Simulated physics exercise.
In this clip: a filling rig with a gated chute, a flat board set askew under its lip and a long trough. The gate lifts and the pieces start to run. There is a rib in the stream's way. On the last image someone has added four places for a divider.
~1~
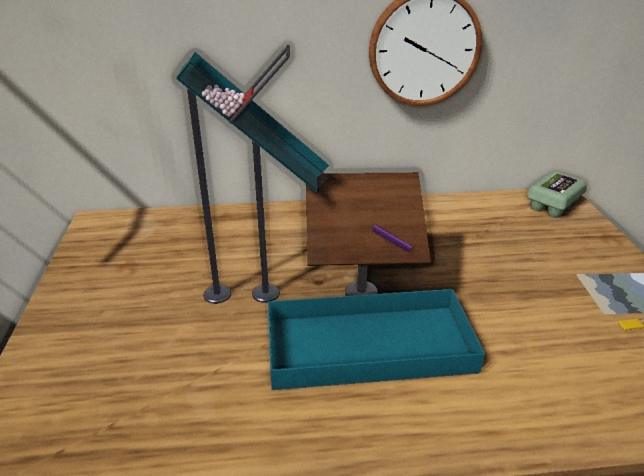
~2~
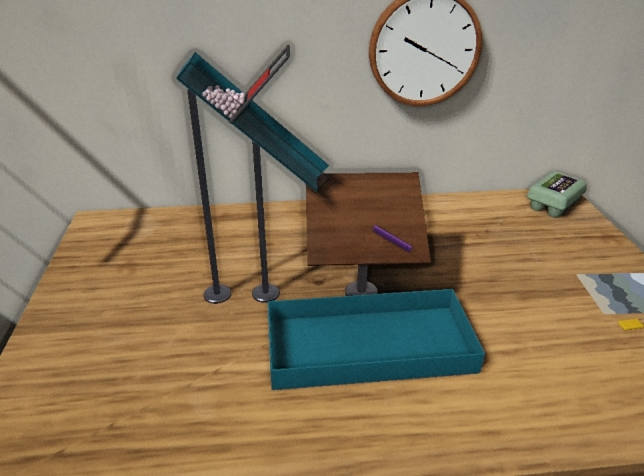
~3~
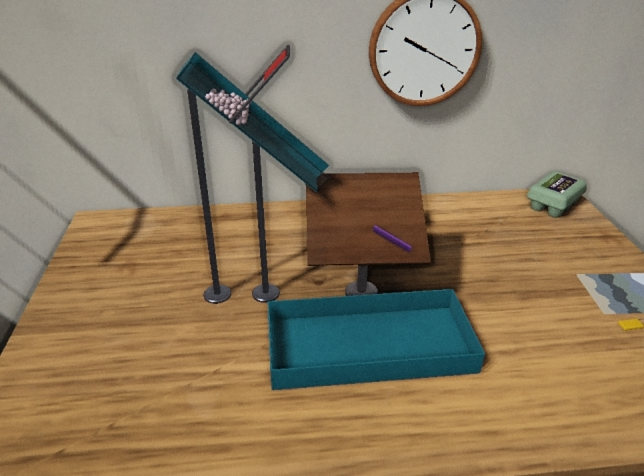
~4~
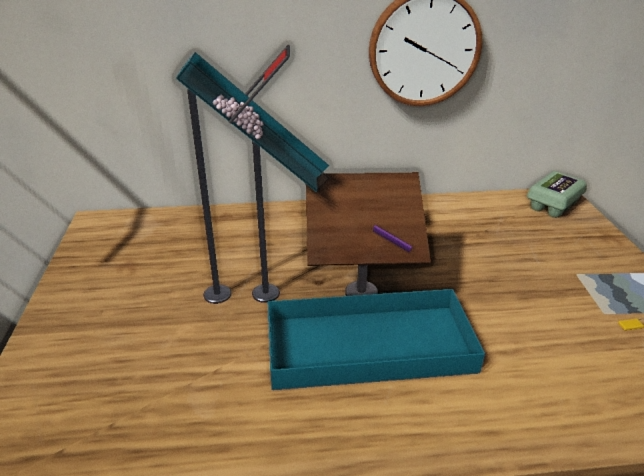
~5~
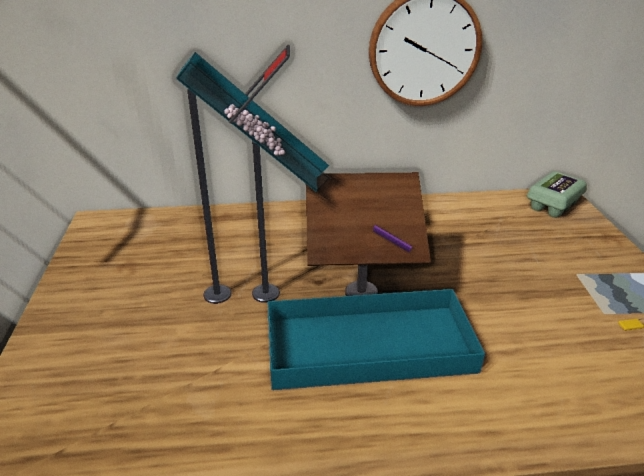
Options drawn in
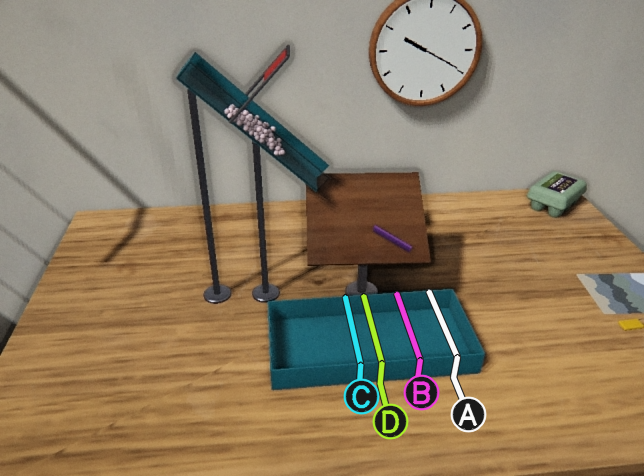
Teal chute on thin posts releasing pale beads as a red gate lifts, the beads sliding partway down its slope.
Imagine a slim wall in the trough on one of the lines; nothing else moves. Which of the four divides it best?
B works best here.
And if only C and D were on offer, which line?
It is D.
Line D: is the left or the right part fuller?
More lands on the right.
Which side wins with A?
Left.
On the marked copy, line A crosses the front rim at (457, 356); line B crosses the front rim at (419, 359); line C crosses the front rim at (360, 363); line D crosses the front rim at (381, 362).
Choosing A, of what is caught, the larger part on the left of the divider, about a tenth on the right.
Choosing B, of what is caught, roughly half on the left of the divider, roughly half on the right.
Choosing C, of what is caught, about a tenth on the left of the divider, almost all on the right.
Choosing D, of what is caught, roughly a quarter on the left of the divider, the larger part on the right.
